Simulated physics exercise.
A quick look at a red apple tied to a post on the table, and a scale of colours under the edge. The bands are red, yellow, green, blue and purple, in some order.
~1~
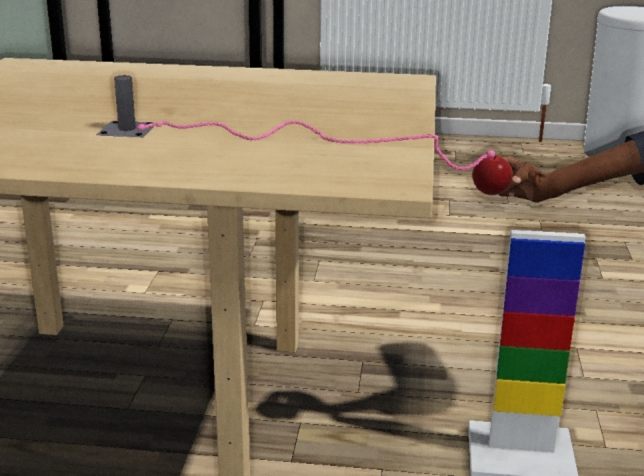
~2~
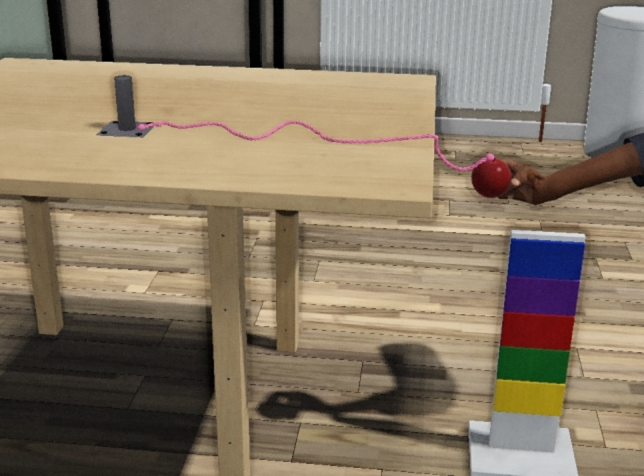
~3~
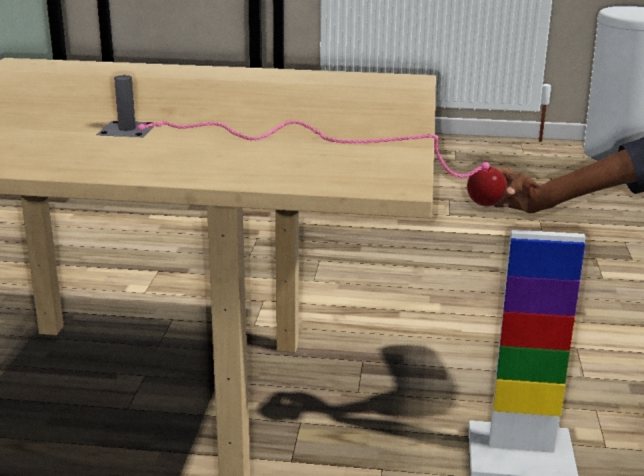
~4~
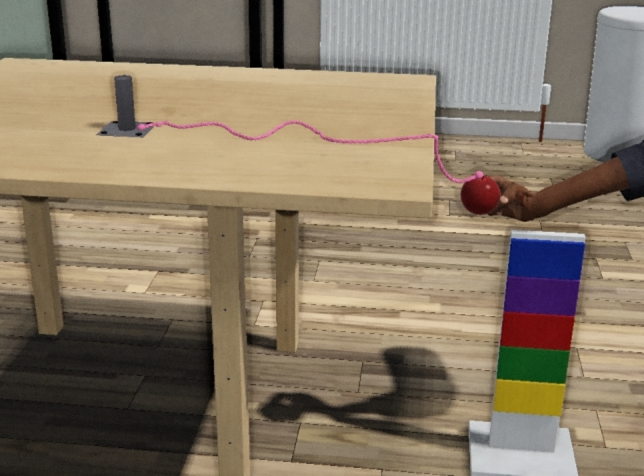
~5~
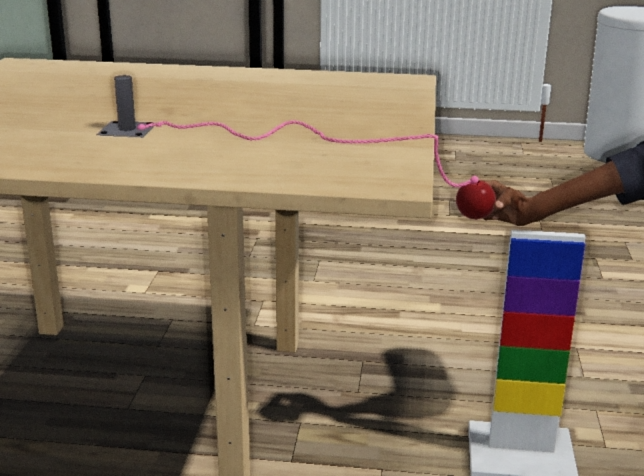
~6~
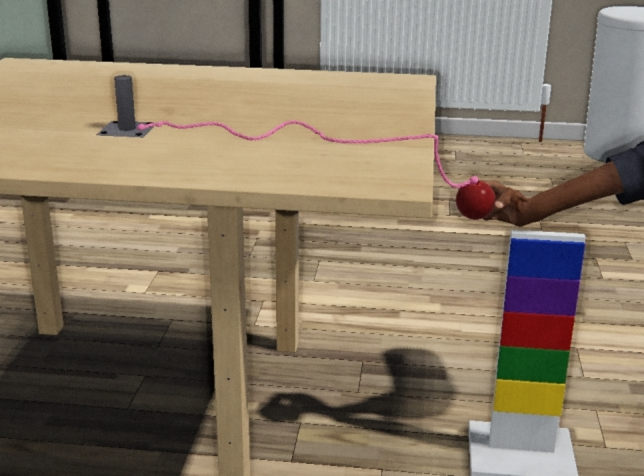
In the video, a hand holds a round red object tied by a pink string to a dark post on a wooden table, moving it slightly down and left beside the table's edge, above a multicoloured scale, while the post stays still.
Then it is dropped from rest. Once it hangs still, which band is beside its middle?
At red.
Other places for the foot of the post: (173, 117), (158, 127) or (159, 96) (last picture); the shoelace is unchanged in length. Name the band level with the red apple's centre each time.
One after the other, green; green; red.
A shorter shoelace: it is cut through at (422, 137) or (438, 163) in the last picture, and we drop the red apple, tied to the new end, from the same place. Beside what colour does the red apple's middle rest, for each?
Try by try: Blue; purple.
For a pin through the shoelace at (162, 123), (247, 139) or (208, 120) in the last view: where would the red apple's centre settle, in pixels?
Near (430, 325), (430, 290) and (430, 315).
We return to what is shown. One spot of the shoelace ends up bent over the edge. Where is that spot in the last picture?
Near (324, 138).
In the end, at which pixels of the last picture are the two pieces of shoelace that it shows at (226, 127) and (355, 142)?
At (251, 132), then (433, 173).
Soon after, apple near (414, 307); level with purple.
Then, apple near (434, 329); level with red.
At rest, apple near (428, 333); level with red. Its centre hangs level with the red band.
